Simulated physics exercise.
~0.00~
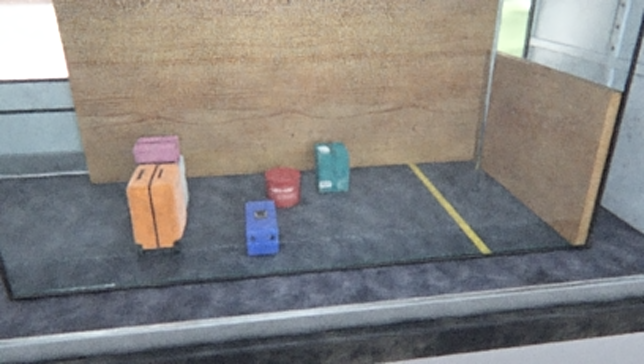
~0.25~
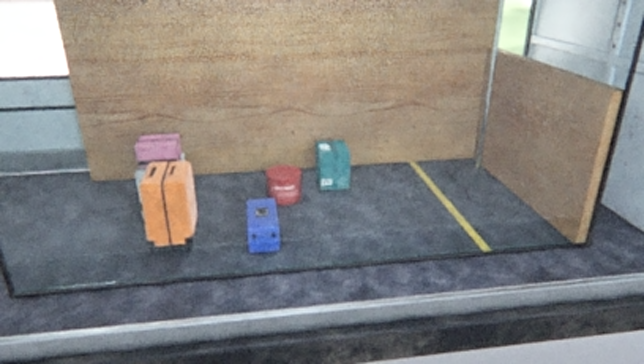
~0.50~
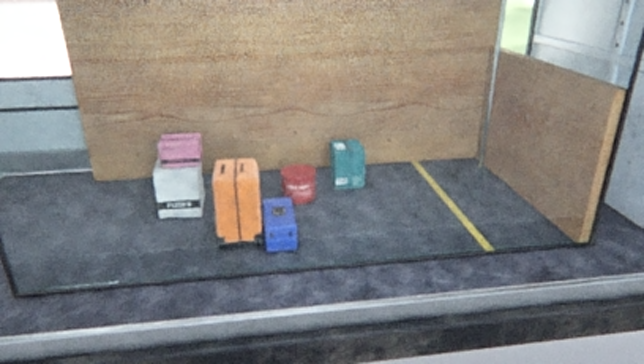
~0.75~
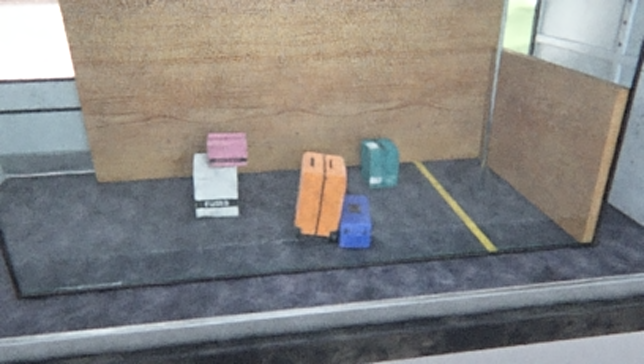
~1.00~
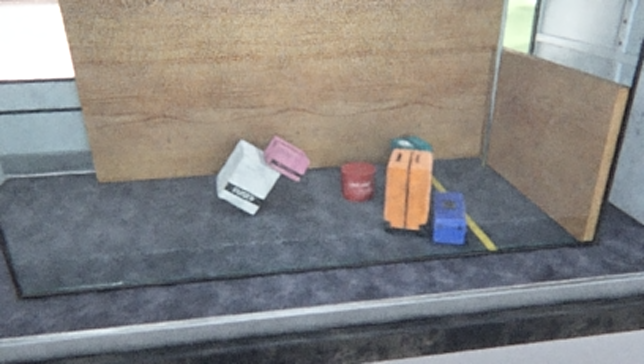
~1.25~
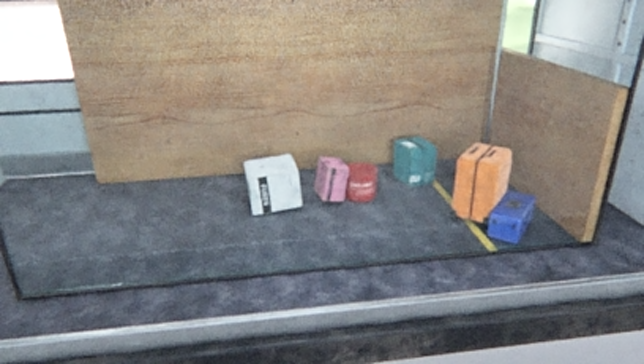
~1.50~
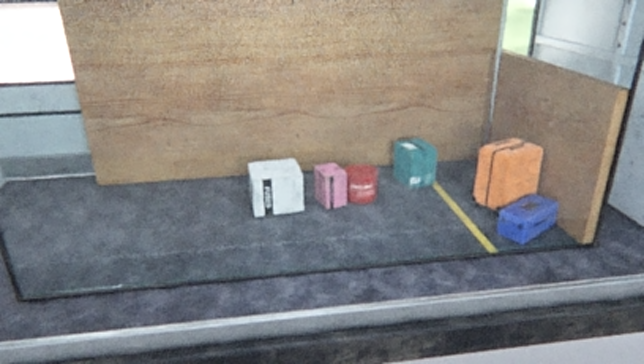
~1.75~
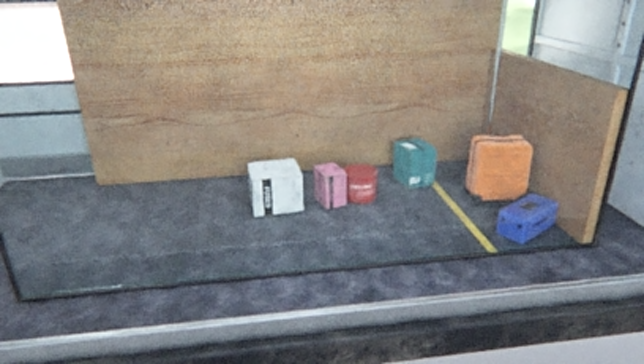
The clip opens on a dark floor backed by a wooden panel, with an orange wheeled case, a blue toolbox, a red bucket, a teal pack and a pink carton. The load starts sliding right, and a white carton comes into view beneath the pink one as the orange case moves off. The orange case tips slightly and passes in front of the bucket, while the white carton topples onto its side and the pink one tumbles down beside the bucket. The case and toolbox cross the yellow line and settle near the right-hand panel, while everything else rests short of it.
